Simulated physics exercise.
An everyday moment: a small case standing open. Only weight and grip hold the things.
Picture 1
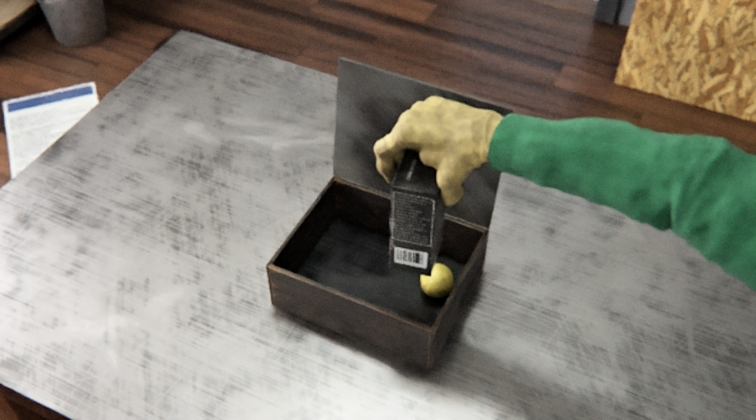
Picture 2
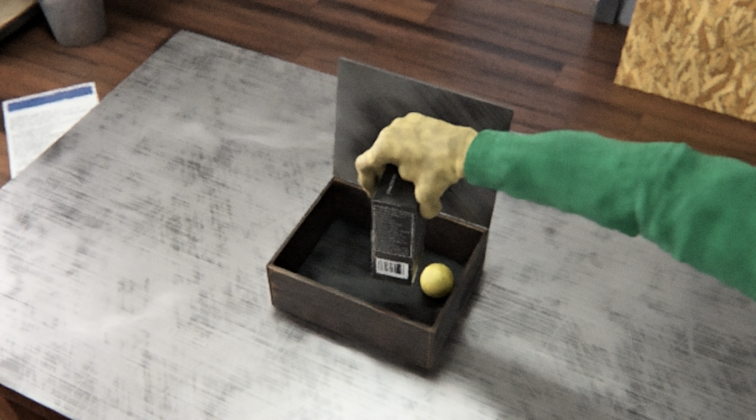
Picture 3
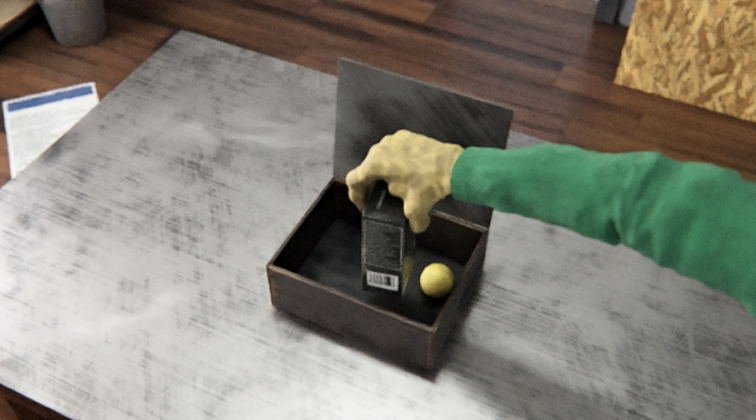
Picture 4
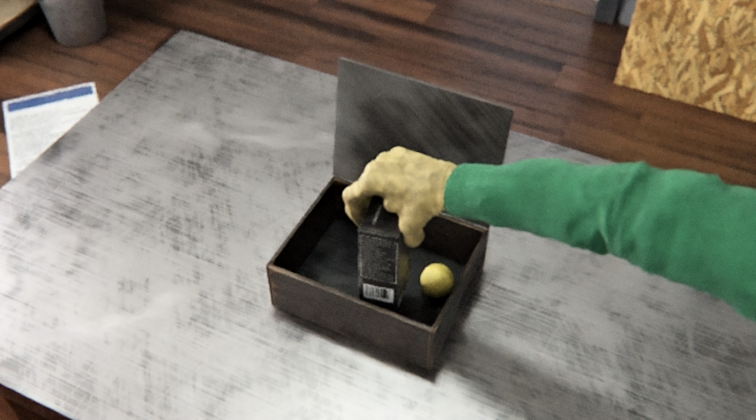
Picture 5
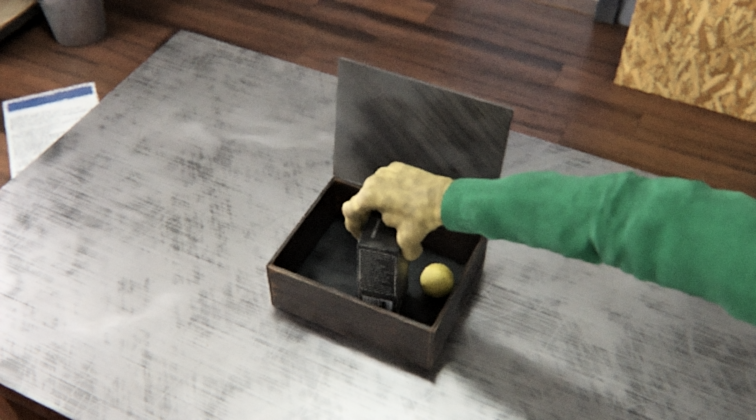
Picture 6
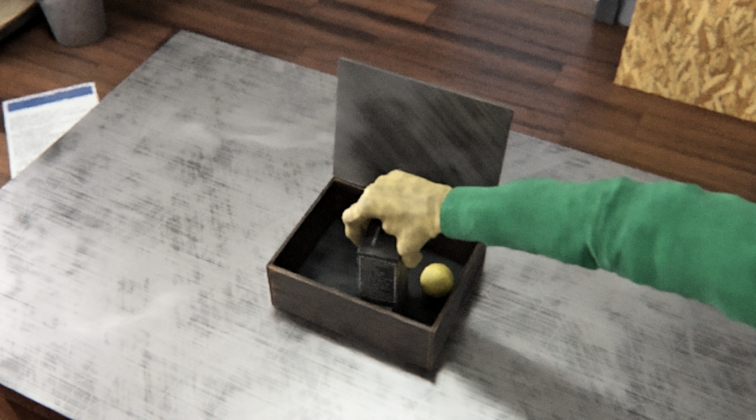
The footage shows a gloved hand in a green sleeve holding a black carton over an open case, shifting it slightly left and lowering it inside, beside a yellow lemon that stays still.
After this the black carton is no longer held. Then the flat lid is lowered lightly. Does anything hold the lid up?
It will not close.
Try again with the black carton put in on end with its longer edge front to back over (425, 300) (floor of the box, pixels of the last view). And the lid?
Then it sits on the rim.
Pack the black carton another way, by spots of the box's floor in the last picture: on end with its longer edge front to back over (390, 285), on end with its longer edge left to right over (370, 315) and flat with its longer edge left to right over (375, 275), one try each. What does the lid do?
First, it is held up; second, it stays ajar; third, it closes.
Then, 1.30 s on from there, lid 80° above the rim.
Then, 1.70 s on from there, lid 47° above the rim.
Then, 3.50 s on from there, lid 37° above the rim.
In the end, lid 37° above the rim; both unmoved. At the end, from the last picture's camera, black carton near (385, 271).
